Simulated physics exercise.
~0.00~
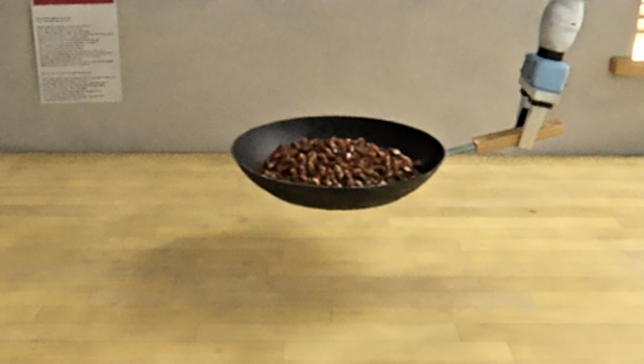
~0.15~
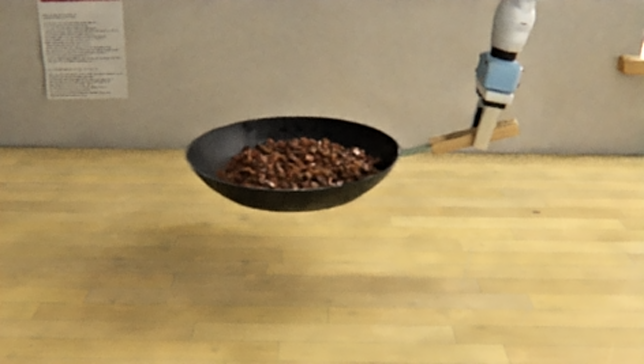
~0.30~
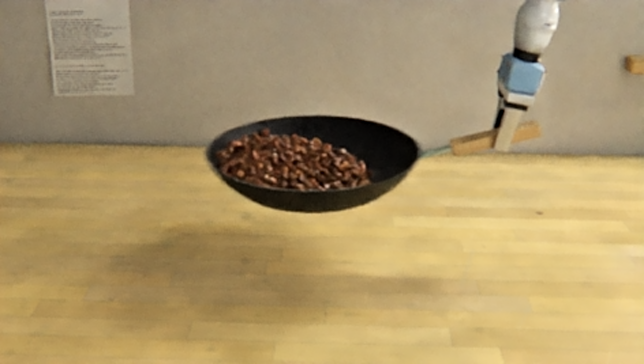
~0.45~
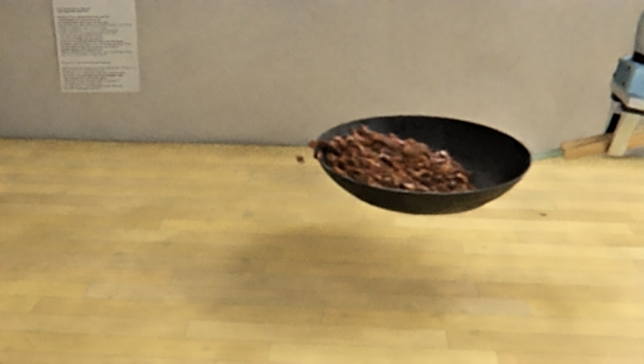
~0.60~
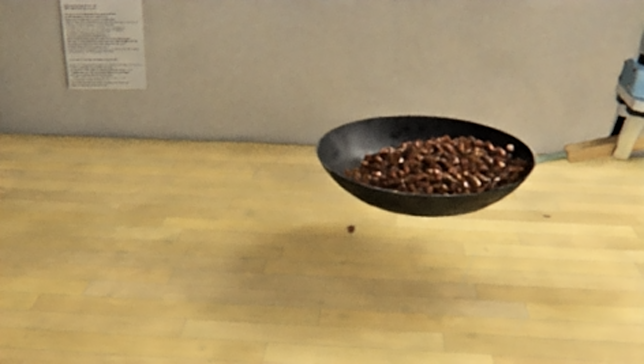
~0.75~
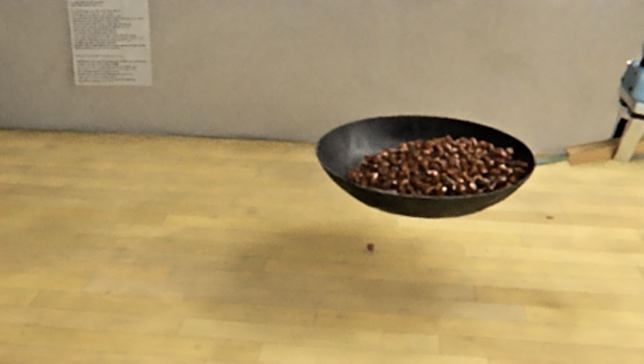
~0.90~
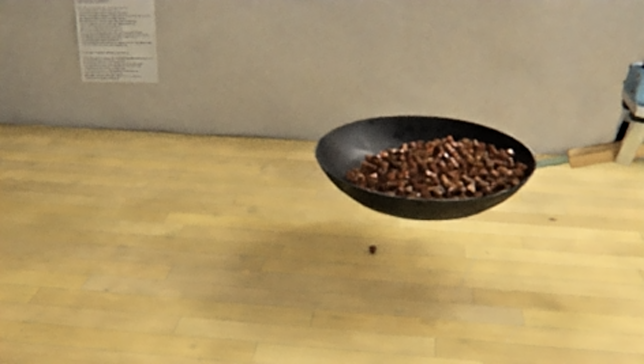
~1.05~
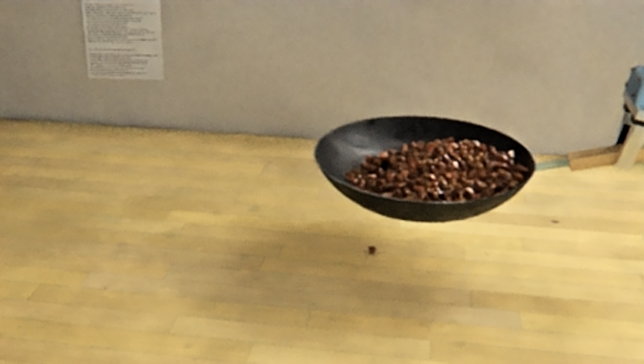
The video shows a robot gripper holding a dark frying pan of brown pellets above a wooden surface, moving it left, then back to the right. The pellets shift and one falls out, coming to rest below while the pan holds still with the rest inside.
